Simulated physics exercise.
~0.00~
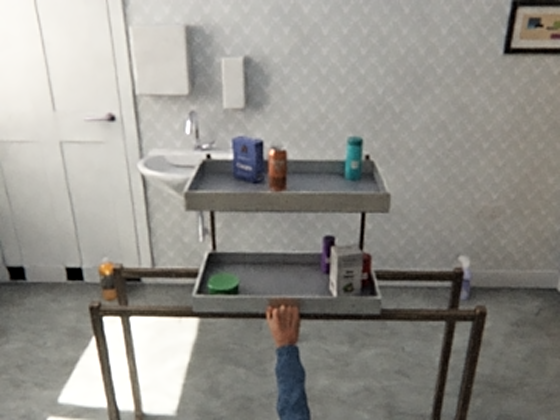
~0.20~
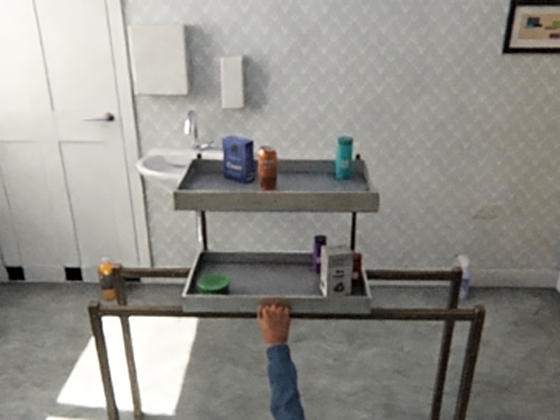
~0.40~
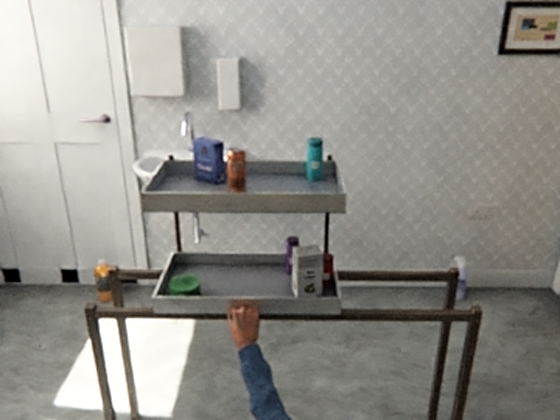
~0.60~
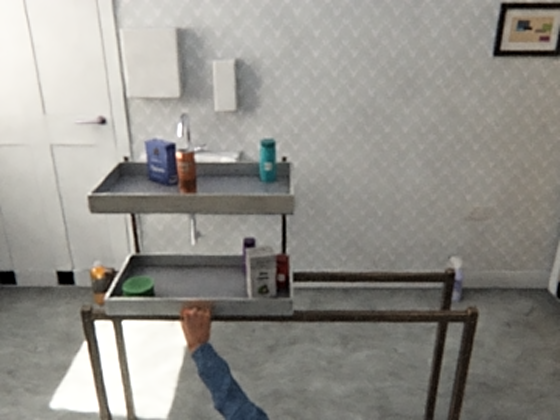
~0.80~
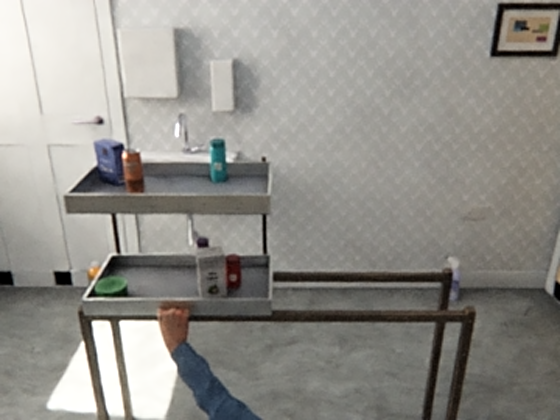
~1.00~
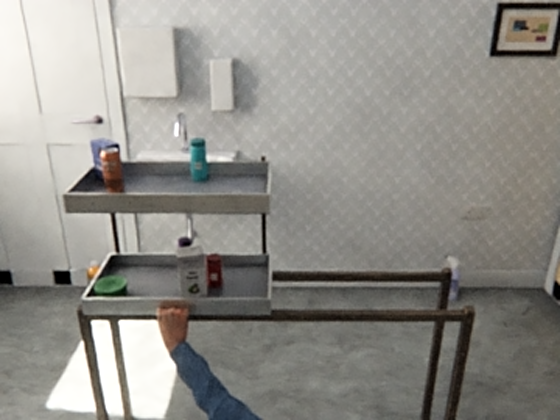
Two-level tray pushed left along rails by a hand, stopping at the end as bottles and cartons slide left, still upright.
